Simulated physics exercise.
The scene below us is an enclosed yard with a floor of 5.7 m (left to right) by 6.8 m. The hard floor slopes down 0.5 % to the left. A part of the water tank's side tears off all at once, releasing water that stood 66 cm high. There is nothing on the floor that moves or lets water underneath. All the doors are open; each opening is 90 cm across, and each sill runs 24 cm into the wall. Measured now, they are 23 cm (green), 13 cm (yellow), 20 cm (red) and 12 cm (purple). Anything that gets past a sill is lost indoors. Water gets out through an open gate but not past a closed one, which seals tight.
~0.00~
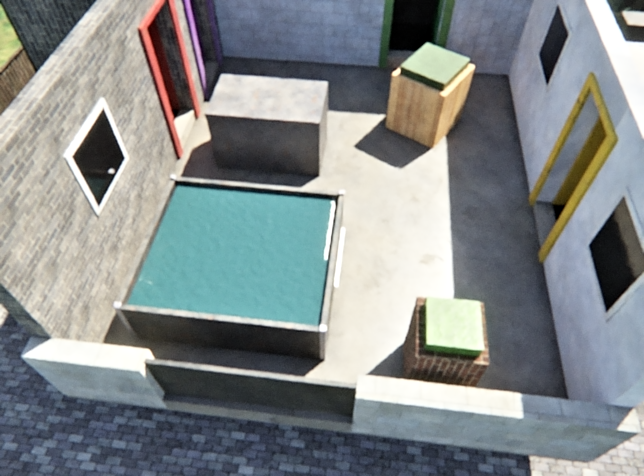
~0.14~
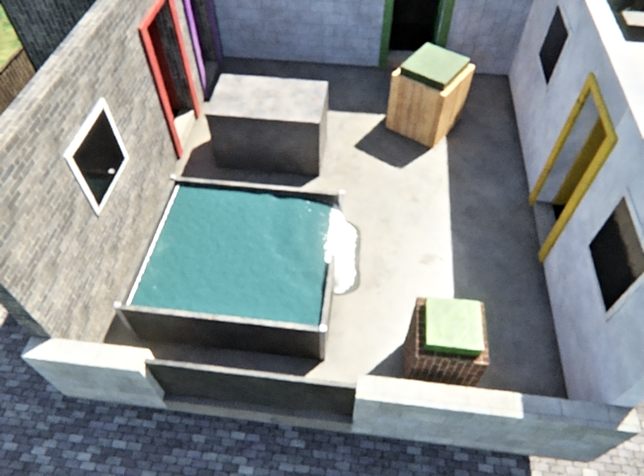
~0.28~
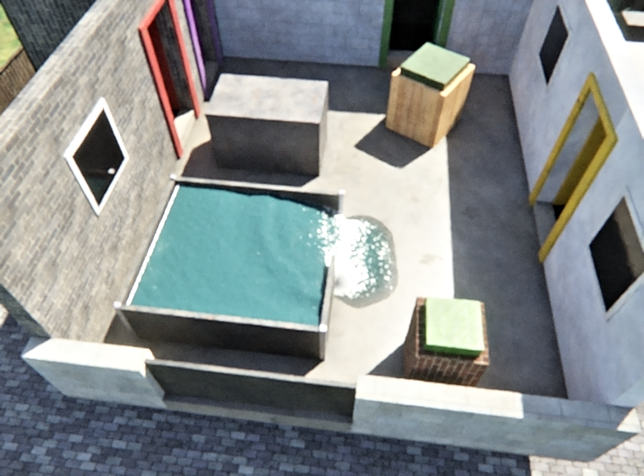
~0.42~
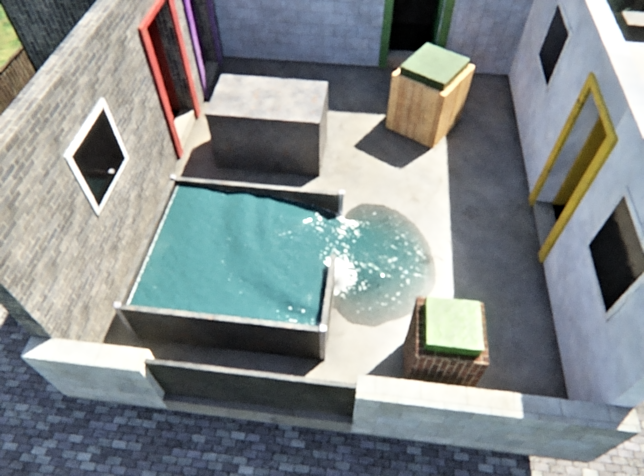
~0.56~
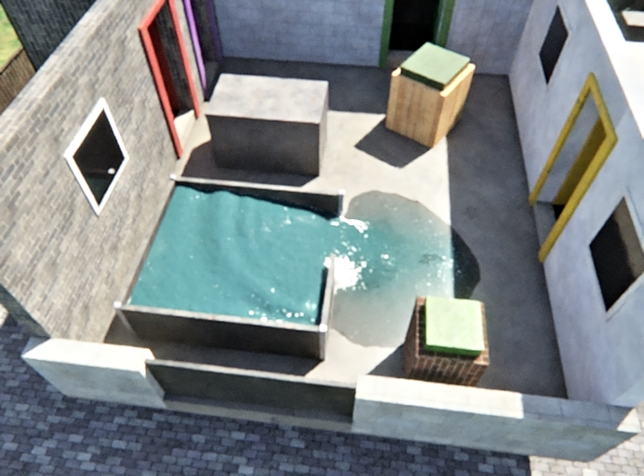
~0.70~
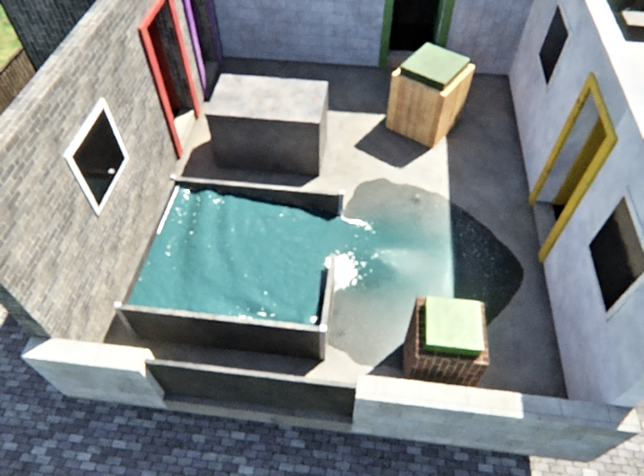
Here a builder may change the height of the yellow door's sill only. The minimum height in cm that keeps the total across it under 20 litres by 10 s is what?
It is close to 23 cm.
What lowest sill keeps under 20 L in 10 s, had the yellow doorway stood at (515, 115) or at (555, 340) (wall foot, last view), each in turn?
Around 12.0 and 20 cm respectively.
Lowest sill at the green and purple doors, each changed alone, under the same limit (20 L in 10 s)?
Roughly 7.0 cm for the green door and roughly 9.5 cm for the purple door.
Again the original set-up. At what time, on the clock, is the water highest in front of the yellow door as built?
Peak time: About 2.2 s.
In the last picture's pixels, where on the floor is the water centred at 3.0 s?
My guess is close to (348, 262).
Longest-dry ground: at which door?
Last in order comes the red door.
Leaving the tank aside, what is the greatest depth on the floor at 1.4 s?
Up to some 39 cm.
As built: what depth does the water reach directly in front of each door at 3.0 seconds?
Lab note, cm: Green 0; yellow 24; red 0; purple 0.
After 1.4 s water covers 30 % of the floor, deepest (39 cm) near (342, 250); 25 cm at the yellow door, 12 litres in over its 13 cm sill.
After 3.0 s water covers 45 % of the floor, deepest (29 cm) near (562, 412); 24 cm at the yellow door, 114 litres in over its 13 cm sill.
After 10.0 s water covers 95 % of the floor, deepest (15 cm) near (221, 65); 10 cm at the yellow door, 168 litres in over its 13 cm sill.
At the yellow door as built, the water arrived by 1.0 s and peaked near 28 cm at 2.2 s.
With a sill of 19 cm, 54 litres would have come in within the 10 s; with 26 cm, 6 litres. So under 20 litres takes about 23 cm.
